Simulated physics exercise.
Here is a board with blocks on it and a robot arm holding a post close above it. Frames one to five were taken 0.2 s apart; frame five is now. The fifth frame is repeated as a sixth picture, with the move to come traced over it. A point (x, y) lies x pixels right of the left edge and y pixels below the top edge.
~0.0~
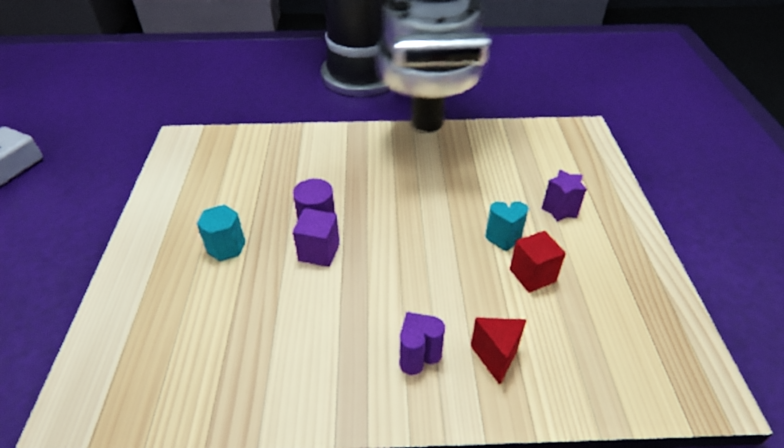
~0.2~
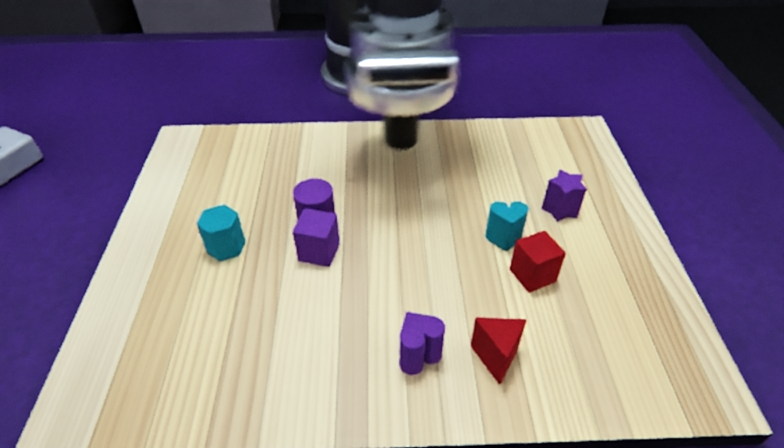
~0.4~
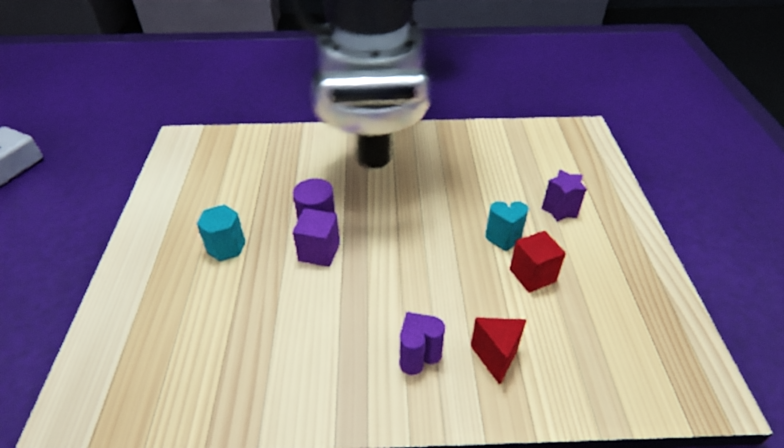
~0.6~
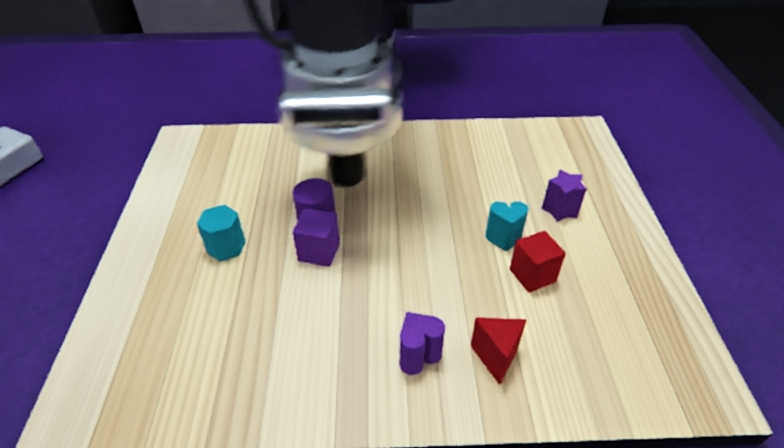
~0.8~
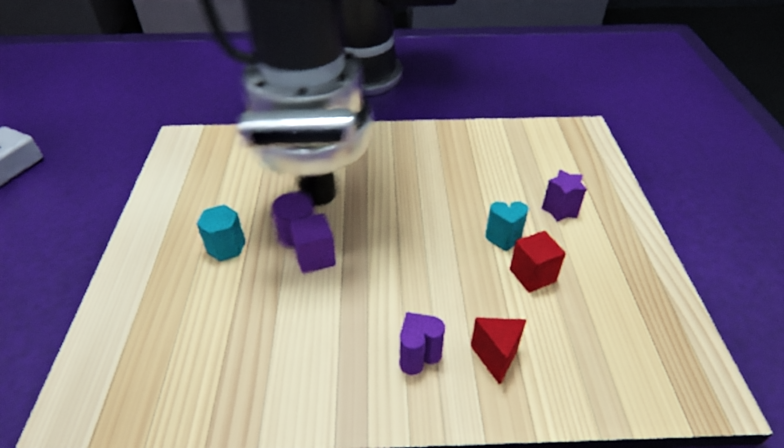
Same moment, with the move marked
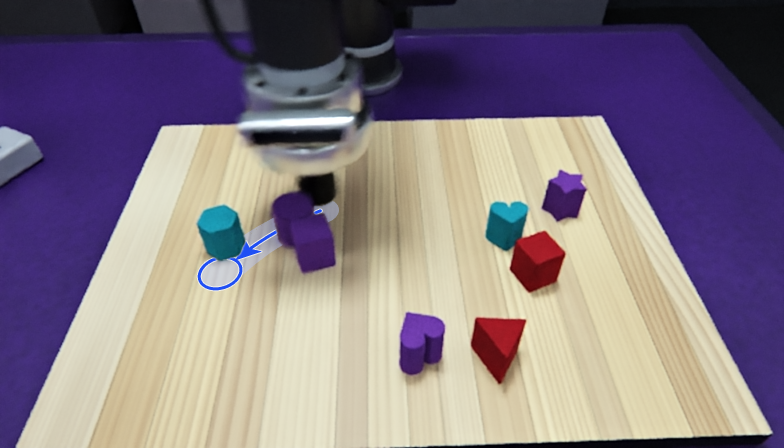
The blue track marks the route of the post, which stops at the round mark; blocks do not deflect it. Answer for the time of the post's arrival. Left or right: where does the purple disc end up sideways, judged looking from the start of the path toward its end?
To the left.
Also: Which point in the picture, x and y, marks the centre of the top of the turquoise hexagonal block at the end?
It should be at about (178, 231).
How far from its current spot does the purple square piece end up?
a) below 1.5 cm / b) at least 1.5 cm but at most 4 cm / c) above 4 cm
Option a.
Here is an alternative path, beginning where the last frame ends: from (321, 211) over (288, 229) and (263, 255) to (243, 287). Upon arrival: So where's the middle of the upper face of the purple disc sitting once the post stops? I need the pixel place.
That would be at about pixel (217, 294).
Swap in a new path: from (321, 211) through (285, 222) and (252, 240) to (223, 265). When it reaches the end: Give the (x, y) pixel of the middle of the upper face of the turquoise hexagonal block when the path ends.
It should be at (173, 235) by then.
Drawn move, from (321, 211) over (269, 236) to (220, 273).
On the path given first. One third of the way, post (282, 211); purple disc (263, 226); purple square piece (308, 232), turned 20° anticlockwise.
Two thirds of the way, post (248, 231); turquoise hexagonal block (202, 223), turned 20° clockwise; purple disc (243, 249); purple square piece (308, 232), turned 20° anticlockwise.
At the end, post (215, 257); turquoise hexagonal block (178, 231), turned 85° clockwise; purple disc (232, 269); purple square piece (308, 232), turned 20° anticlockwise.
